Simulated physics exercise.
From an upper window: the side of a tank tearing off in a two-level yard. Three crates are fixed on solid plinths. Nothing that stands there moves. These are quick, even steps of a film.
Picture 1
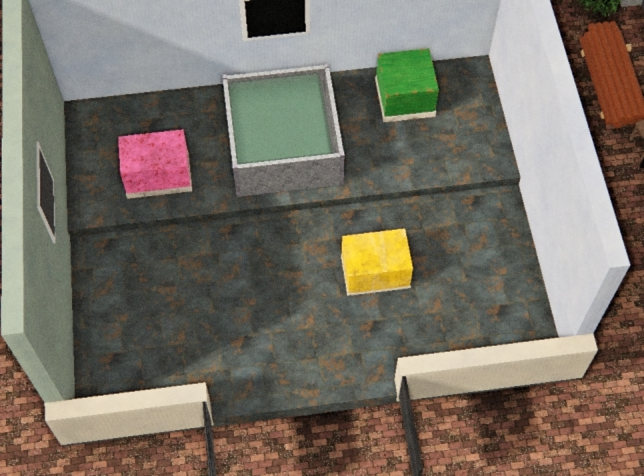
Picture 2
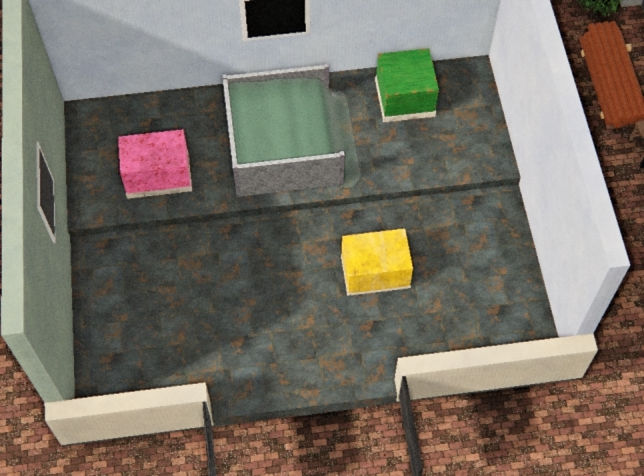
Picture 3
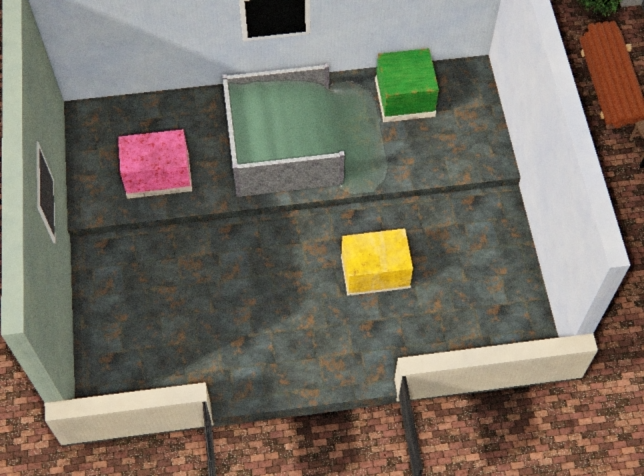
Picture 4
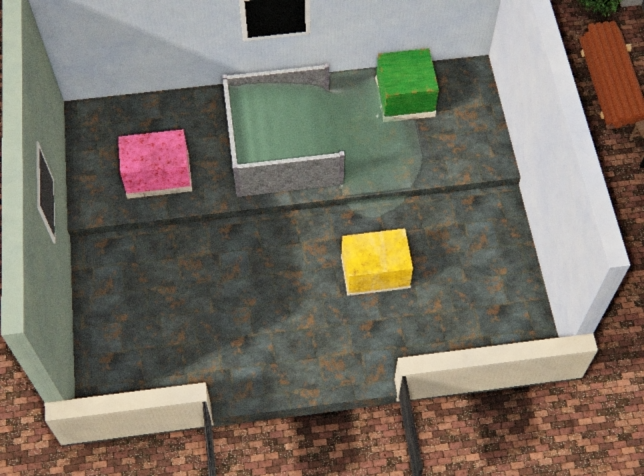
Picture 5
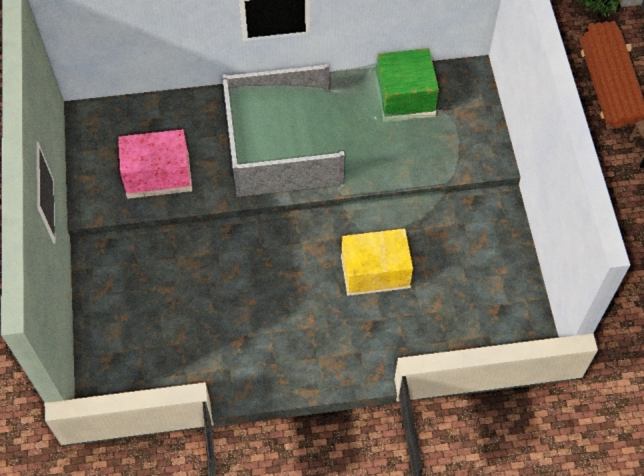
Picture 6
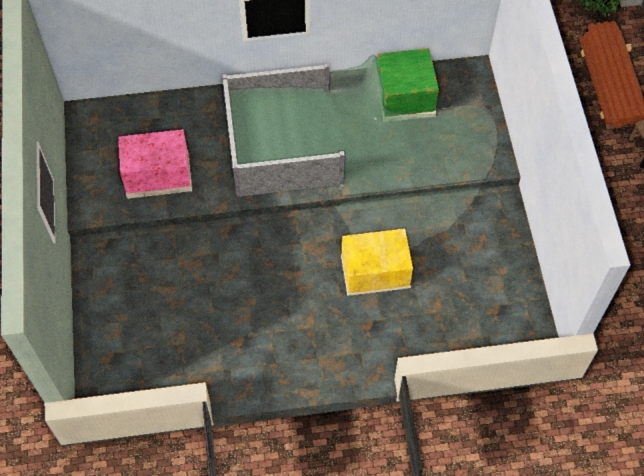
In a walled two-level yard, the right side of an open tank gave way, and pale green water poured out, spreading around the green block and over the step toward the yellow one.
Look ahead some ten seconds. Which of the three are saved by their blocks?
The yellow crate gets wet; the pink crate stays dry; the green crate gets wet.
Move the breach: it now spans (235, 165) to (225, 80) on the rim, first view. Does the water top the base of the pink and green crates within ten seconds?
In short: Pink crate is wetted, green crate keeps dry.
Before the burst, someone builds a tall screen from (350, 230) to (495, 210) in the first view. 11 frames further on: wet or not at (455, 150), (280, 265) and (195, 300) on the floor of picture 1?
As listed: Covered, free of water, dry.
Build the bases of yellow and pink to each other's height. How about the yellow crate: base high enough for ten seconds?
Then: Yellow stays dry.
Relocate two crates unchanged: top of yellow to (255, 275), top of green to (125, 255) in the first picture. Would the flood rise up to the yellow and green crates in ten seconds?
Then: The yellow crate is wetted; the green crate is spared.
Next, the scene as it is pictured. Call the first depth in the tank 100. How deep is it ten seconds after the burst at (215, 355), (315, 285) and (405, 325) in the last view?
In that order: 4, 2 and 8 per cent.
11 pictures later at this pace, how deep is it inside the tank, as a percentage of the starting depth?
Close to 20 %.
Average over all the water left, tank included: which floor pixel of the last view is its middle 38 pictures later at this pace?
Roughly at (351, 237).
A moment on, water covers 25 % of the floor; the yellow crate water round its plinth, the pink crate not reached, the green crate water round its plinth.
Next, water covers 35 % of the floor; the yellow crate water round its plinth, the pink crate not reached, the green crate water round its plinth.
Then, water covers 55 % of the floor; the yellow crate water round its plinth, the pink crate water round its plinth, the green crate water round its plinth.
Later, water covers 85 % of the floor; the yellow crate water round its plinth, the pink crate water round its plinth, the green crate water round its plinth.
In the end, water covers 95 % of the floor; the yellow crate was topped, the pink crate stayed above the water, the green crate was topped.
